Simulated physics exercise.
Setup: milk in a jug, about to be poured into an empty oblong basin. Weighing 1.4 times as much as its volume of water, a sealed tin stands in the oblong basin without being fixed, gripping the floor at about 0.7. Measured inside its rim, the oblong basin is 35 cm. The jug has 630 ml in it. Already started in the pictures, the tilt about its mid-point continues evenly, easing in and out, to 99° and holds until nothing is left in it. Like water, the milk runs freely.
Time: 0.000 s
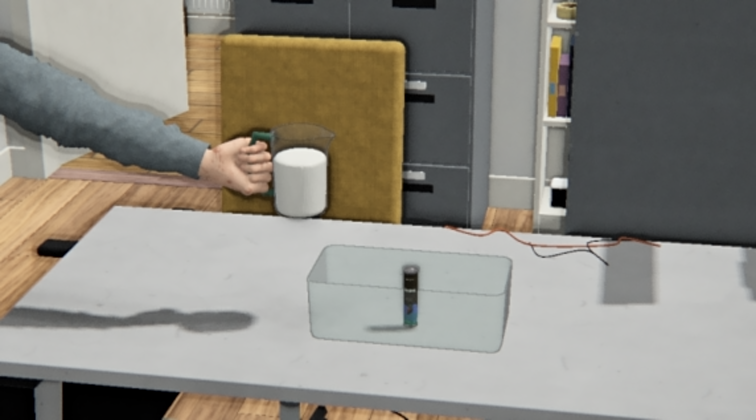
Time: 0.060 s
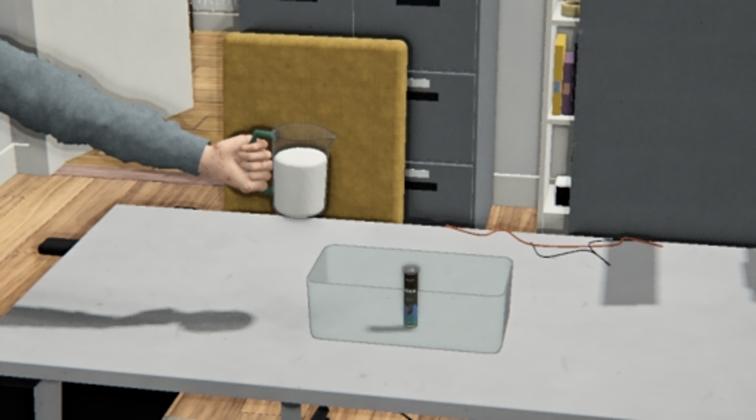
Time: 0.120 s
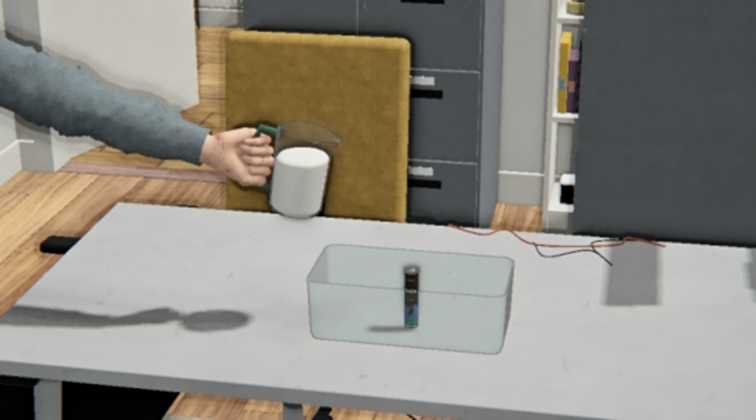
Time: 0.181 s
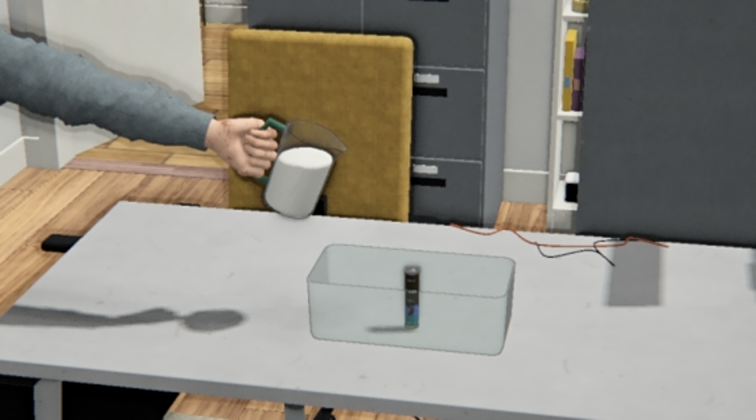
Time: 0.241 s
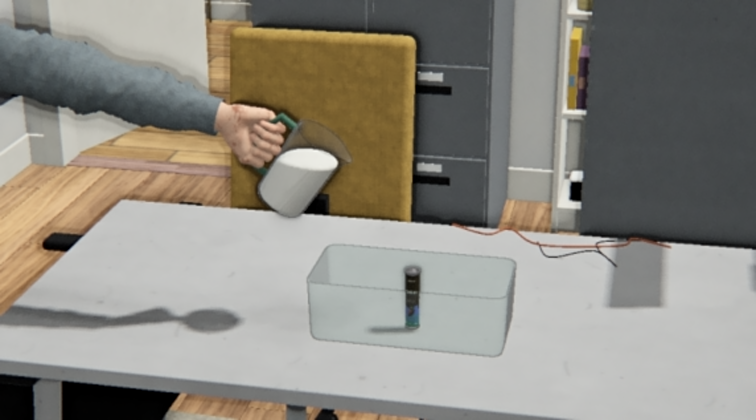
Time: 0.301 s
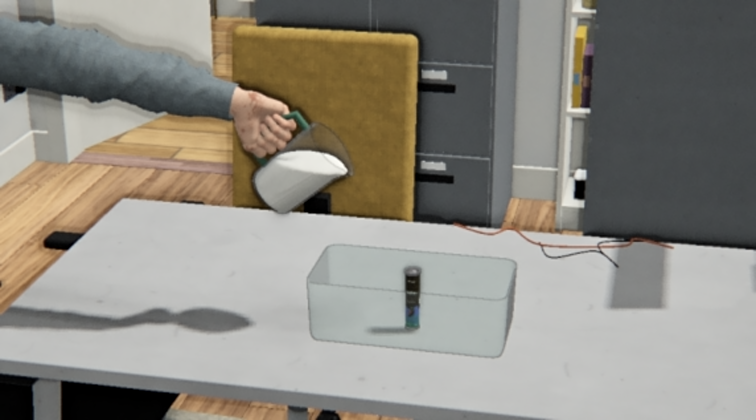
At the start, a hand reaching in from the left holds a clear jug of milk upright, above a grey table where a small tin stands inside an oblong basin. The hand then tilts the jug steadily to the right, and the milk shifts toward the lowered rim.
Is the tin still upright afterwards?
You'll see it capsize.
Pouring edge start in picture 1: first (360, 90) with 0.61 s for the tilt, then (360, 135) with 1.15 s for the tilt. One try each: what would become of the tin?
Run one: It does not tip. Run two: It tumbles.
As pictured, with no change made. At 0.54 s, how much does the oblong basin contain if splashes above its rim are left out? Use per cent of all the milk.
Near 6 in a hundred.
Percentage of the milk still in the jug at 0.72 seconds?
Around 30 in a hundred is still there.
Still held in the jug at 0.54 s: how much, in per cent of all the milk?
Close to 72 percent of the liquid remains at that time.
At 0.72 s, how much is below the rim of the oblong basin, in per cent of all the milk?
Around 44 per cent of the whole.
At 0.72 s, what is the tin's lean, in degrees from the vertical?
About 0°.
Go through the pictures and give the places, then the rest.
Tilt 0°; pouring edge (335, 135); surface from (275, 155) to (326, 158); the oblong basin's rim runs from (316, 263) to (509, 277); the tin's top is at (411, 272), in the first frame.
Tilt 2°; pouring edge (337, 136); surface from (276, 154) to (326, 158), in the second frame.
Tilt 9°; pouring edge (342, 141); surface from (278, 155) to (329, 158), in the third frame.
Tilt 20°; pouring edge (348, 149); surface from (277, 161) to (332, 159), in the fourth frame.
Tilt 34°; pouring edge (353, 161); surface from (272, 166) to (338, 162), in the fifth frame.
Tilt 48°; pouring edge (355, 175); surface from (259, 168) to (346, 167), in the sixth frame.
After 0.54 s the tilt is 96° and 71 per cent is still to pour; the tin stands where it began.
After 0.72 s the tilt is 99° and 31 per cent is still to pour; the tin stands where it began.
After 0.91 s the tilt is 99° and 11 per cent is still to pour; the tin leans 10°.
After 1.11 s the tilt is 99° and 3 per cent is still to pour; the tin lies on its side.
In the end the tin lies on its side.
